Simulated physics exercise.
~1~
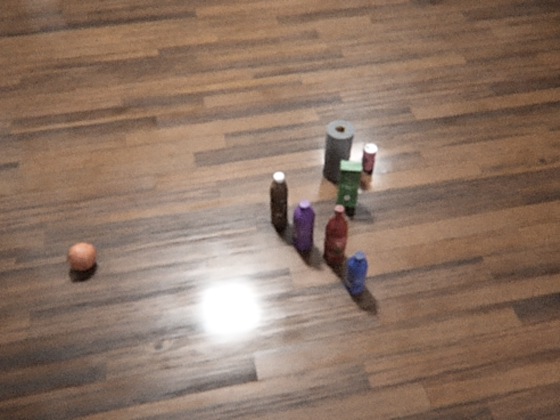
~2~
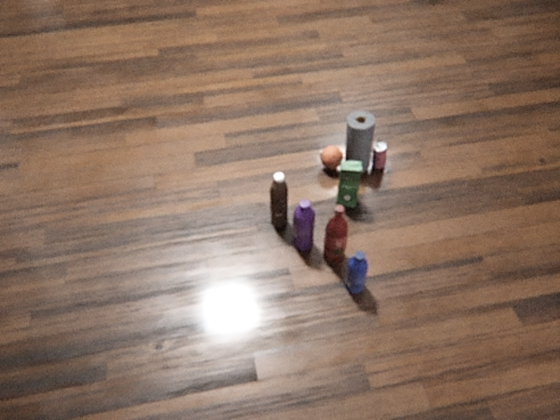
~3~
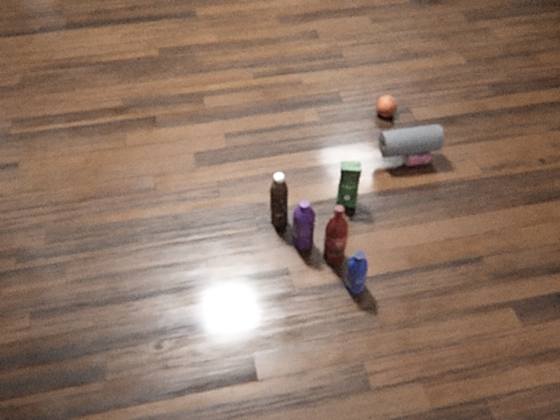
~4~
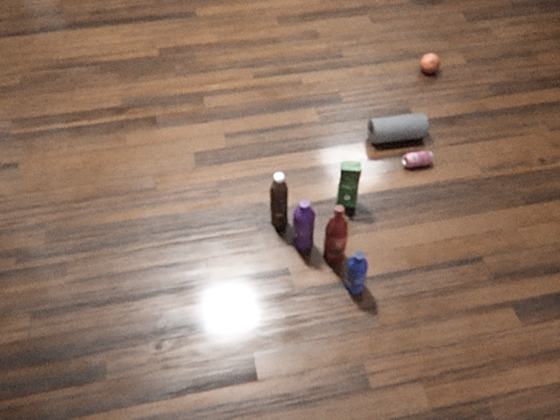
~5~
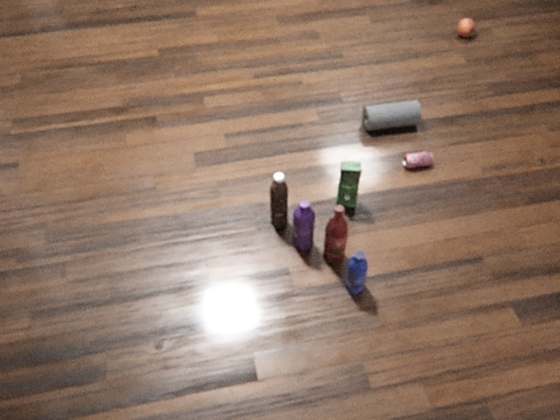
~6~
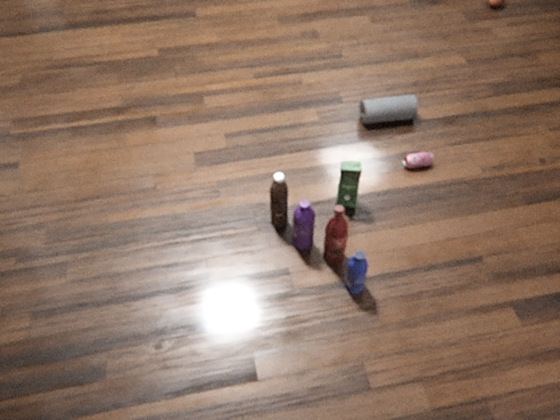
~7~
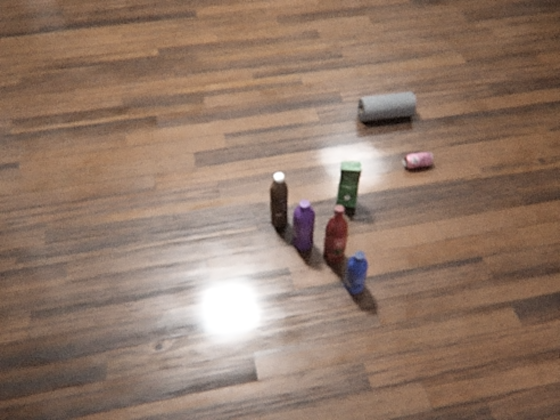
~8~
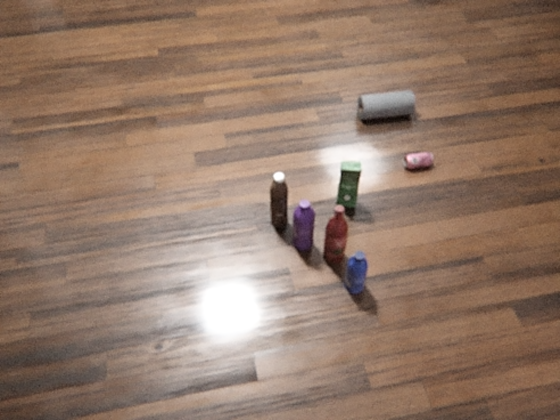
A grey roll stood among bottles, a green carton and a pink can when an orange ball rolled in from the left, knocked the roll and can over, and rolled out at the upper right, leaving the bottles and carton standing.
